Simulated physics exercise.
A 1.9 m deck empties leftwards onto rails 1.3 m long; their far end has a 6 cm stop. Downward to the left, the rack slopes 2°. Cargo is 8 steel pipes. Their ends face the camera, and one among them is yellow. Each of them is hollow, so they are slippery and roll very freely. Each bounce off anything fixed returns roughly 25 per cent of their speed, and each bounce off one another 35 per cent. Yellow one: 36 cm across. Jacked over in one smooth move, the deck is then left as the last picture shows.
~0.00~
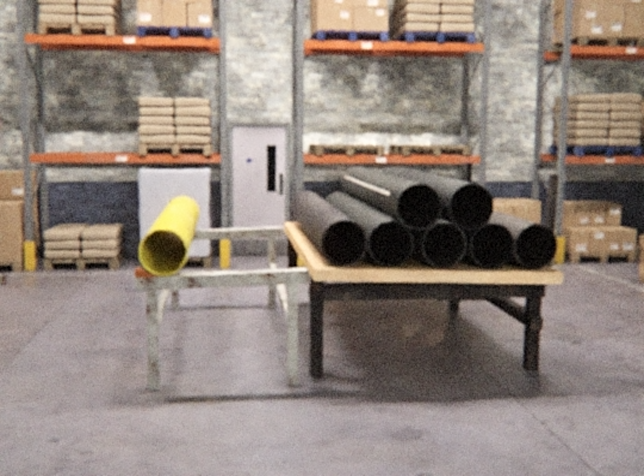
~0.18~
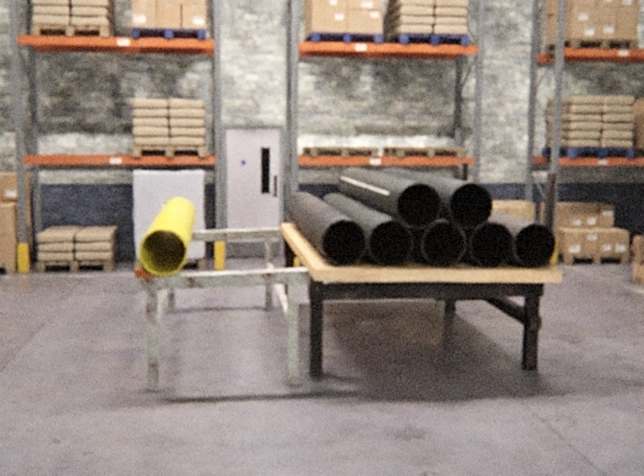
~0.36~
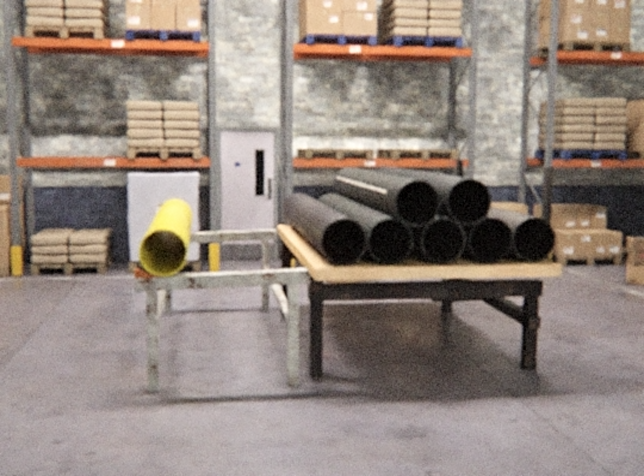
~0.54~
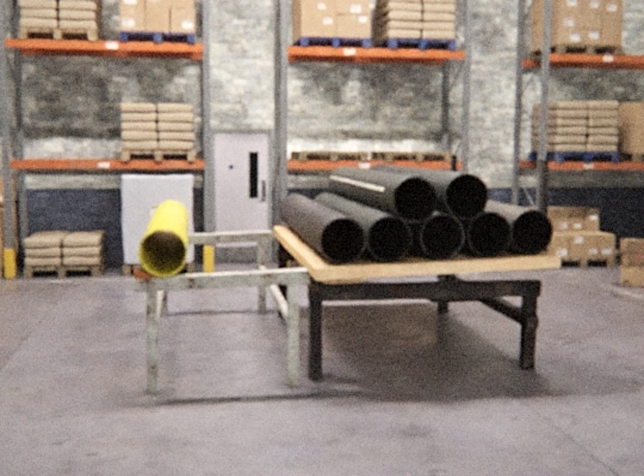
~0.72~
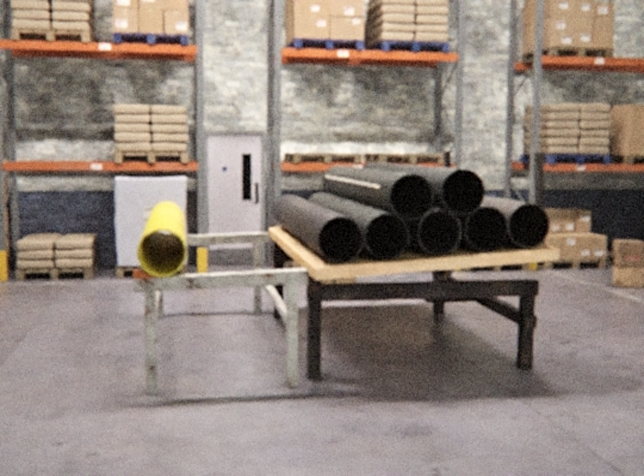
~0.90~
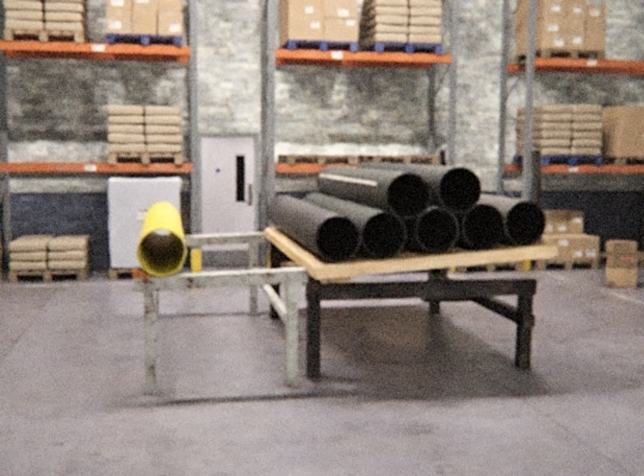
At first, seven dark hollow pipes lie stacked on a deck tilted very slightly away from the rack at left, where a yellow pipe rests at the far end. The deck then smoothly levels and tips slightly leftwards, its pile staying together, while the warehouse background drifts left.
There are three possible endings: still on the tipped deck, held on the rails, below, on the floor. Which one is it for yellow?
Held on the rails.
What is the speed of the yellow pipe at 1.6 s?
Speed approx. 0.0 m/s.
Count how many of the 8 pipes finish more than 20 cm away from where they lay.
7 of them.
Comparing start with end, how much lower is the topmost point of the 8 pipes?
0 cm.
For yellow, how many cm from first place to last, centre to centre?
For yellow, the shift is 10.
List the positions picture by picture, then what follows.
Yellow (163, 253); deck tilted 2° back; stop top at (137, 271), in the first picture.
Yellow (163, 253); deck tilted 1° back, in the second picture.
Yellow (163, 253); deck level, in the third picture.
Yellow (163, 253); deck tilted 2° to the rack, in the fourth picture.
Yellow (162, 253); deck tilted 3° to the rack, in the fifth picture.
Yellow (162, 253); deck tilted 4° to the rack, in the sixth picture.
Then, 1.6 s in, yellow is on the rack, 20 cm from the rack's far end; 0 past the stop so far.
Then, 2.5 s in, still the same for yellow; 0 past the stop so far.
In the end (3.6 s), yellow is on the rack, 15 cm from the rack's far end; 0 past the stop so far.
